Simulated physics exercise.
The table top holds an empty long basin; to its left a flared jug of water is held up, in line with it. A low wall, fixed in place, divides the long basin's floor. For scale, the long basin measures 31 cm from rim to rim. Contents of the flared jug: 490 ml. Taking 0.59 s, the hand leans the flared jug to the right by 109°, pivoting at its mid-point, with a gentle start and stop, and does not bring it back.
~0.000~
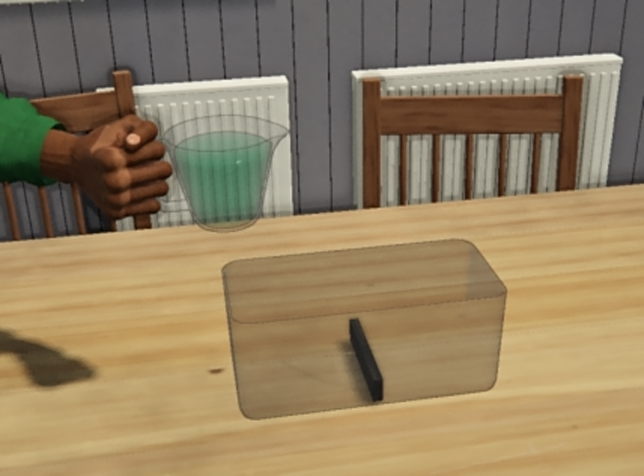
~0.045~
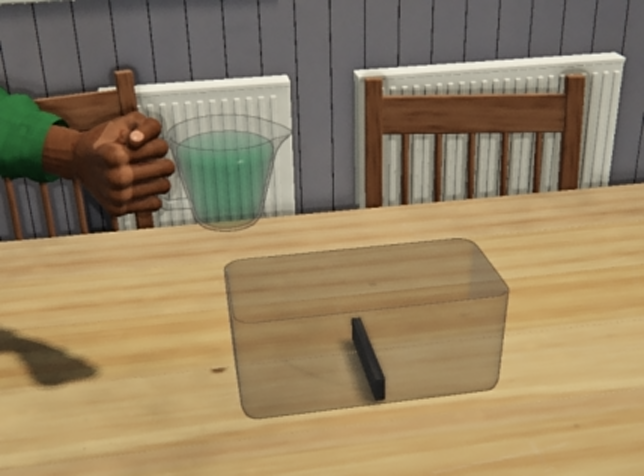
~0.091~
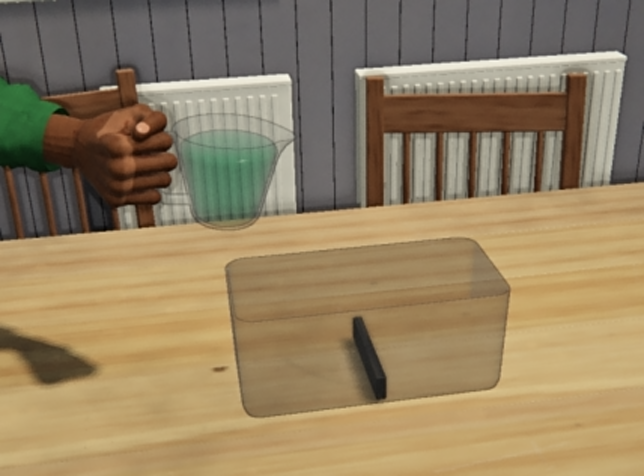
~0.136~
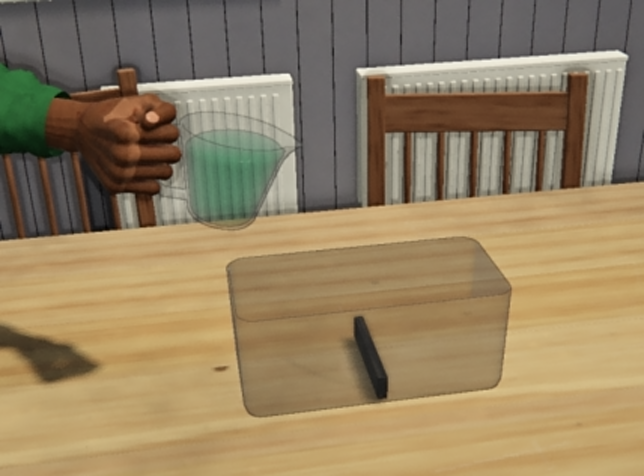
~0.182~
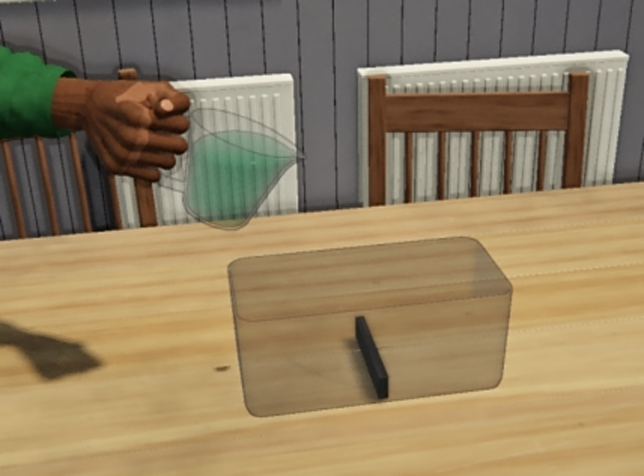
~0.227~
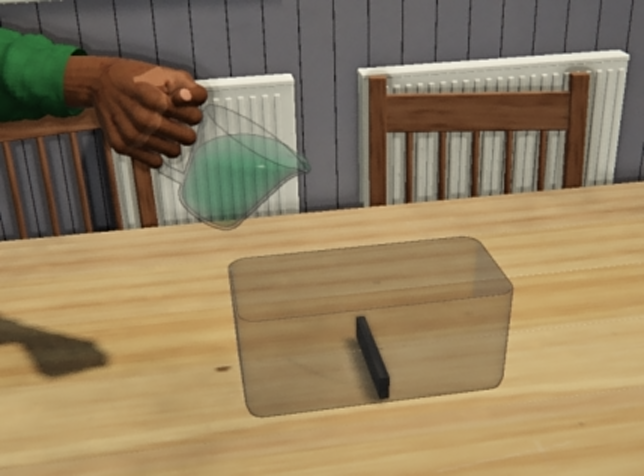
At a wooden table with chairs and radiators behind it, a hand in a green sleeve holds a clear jug of green liquid beyond an empty transparent basin with a dark divider, then steadily leans the jug to the right.
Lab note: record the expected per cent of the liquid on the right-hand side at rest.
Expected right-hand share: 21 per cent.
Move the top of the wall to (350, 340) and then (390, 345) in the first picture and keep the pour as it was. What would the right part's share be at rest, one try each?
Roughly 35 per cent, then 15 per cent.
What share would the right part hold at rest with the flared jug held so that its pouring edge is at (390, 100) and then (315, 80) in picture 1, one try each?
It comes to 70 per cent, and then 55 per cent.
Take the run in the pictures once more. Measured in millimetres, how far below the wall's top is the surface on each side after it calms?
For the left, around 14 mm; for the right, around 26 mm.
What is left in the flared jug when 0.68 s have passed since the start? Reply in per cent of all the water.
Around 2 in a hundred is still there.
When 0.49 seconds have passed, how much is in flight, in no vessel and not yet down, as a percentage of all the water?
30 %.
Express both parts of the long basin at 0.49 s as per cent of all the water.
30 per cent left and 8 right, roughly.
Then, 0.49 s in, the tilt is 101° and 31 per cent is still to pour, 31 is left of the wall and 8 right of it.
Then, 0.68 s in, the tilt is 109° and 2 per cent is still to pour, 77 is left of the wall and 14 right of it.
Then, 0.87 s in, the tilt is 109° and 0 per cent is still to pour, 76 is left of the wall and 20 right of it.
Then, 1.09 s in, the tilt is 109° and 0 per cent is still to pour, 76 is left of the wall and 21 right of it.
Finally, 76 per cent lies left of the wall, 21 right of it and 3 outside.
